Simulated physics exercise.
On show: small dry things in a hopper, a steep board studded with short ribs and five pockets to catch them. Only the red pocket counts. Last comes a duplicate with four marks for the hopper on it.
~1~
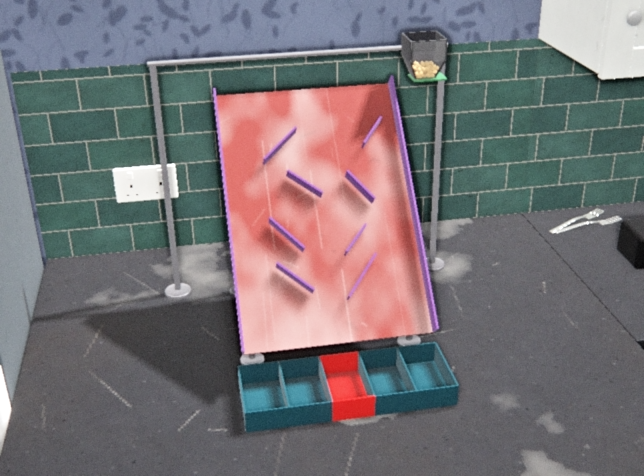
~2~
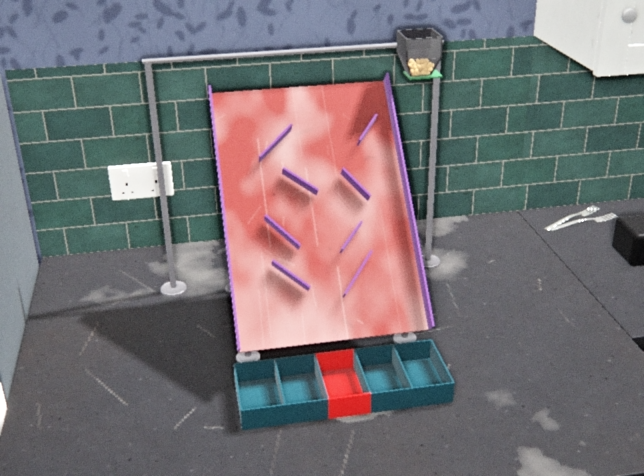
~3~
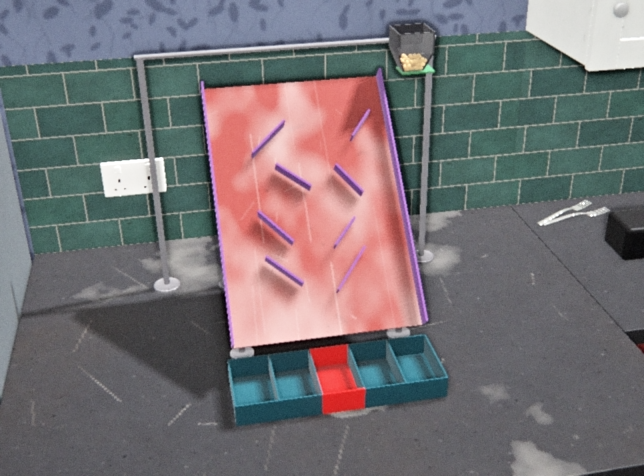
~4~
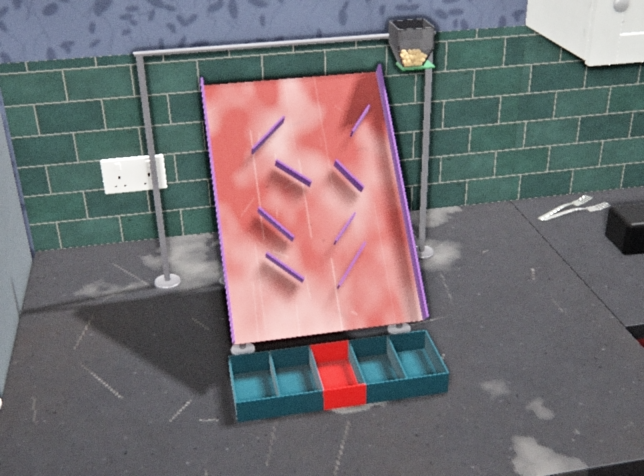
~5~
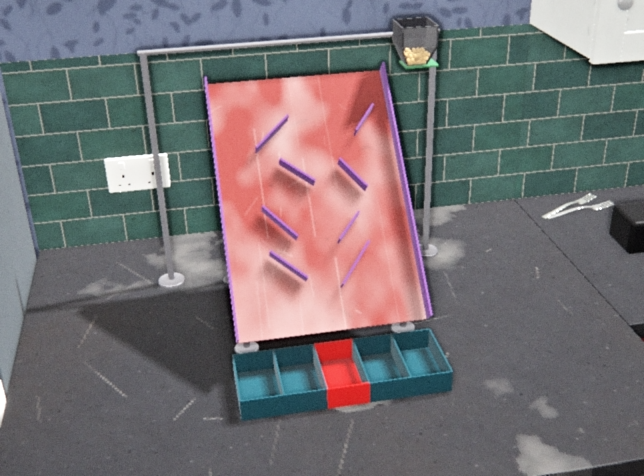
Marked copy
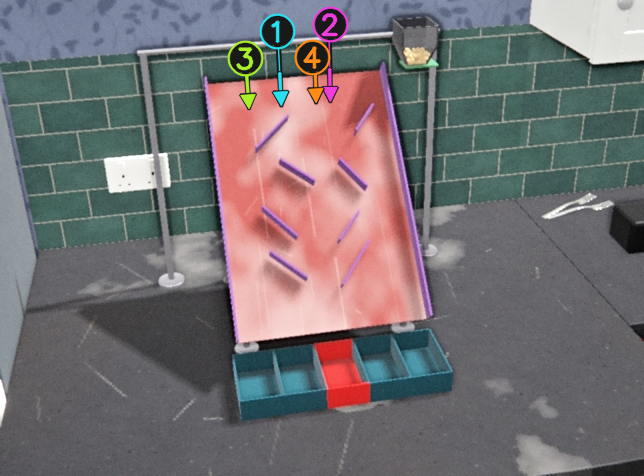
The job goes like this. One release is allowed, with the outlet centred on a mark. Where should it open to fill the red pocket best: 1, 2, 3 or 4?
The answer is mark 4.
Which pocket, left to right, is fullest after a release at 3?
The first from the left.
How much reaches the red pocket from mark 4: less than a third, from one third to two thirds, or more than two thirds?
It is from one third to two thirds.
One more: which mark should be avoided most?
Mark 3.
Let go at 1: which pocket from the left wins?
The first from the left.
On the marked copy, mark 1 meets the board at (281, 100); mark 2 meets the board at (330, 96); mark 3 meets the board at (248, 103); mark 4 meets the board at (316, 97).
With 1, close to a quarter in the red pocket, close to half in other pockets, close to a quarter outside the box.
With 2, close to a quarter in the red pocket, close to a third in other pockets, close to half outside the box.
With 3, none at all in the red pocket, the bulk in other pockets, close to a quarter outside the box.
With 4, close to a third in the red pocket, close to a quarter in other pockets, close to a third outside the box.
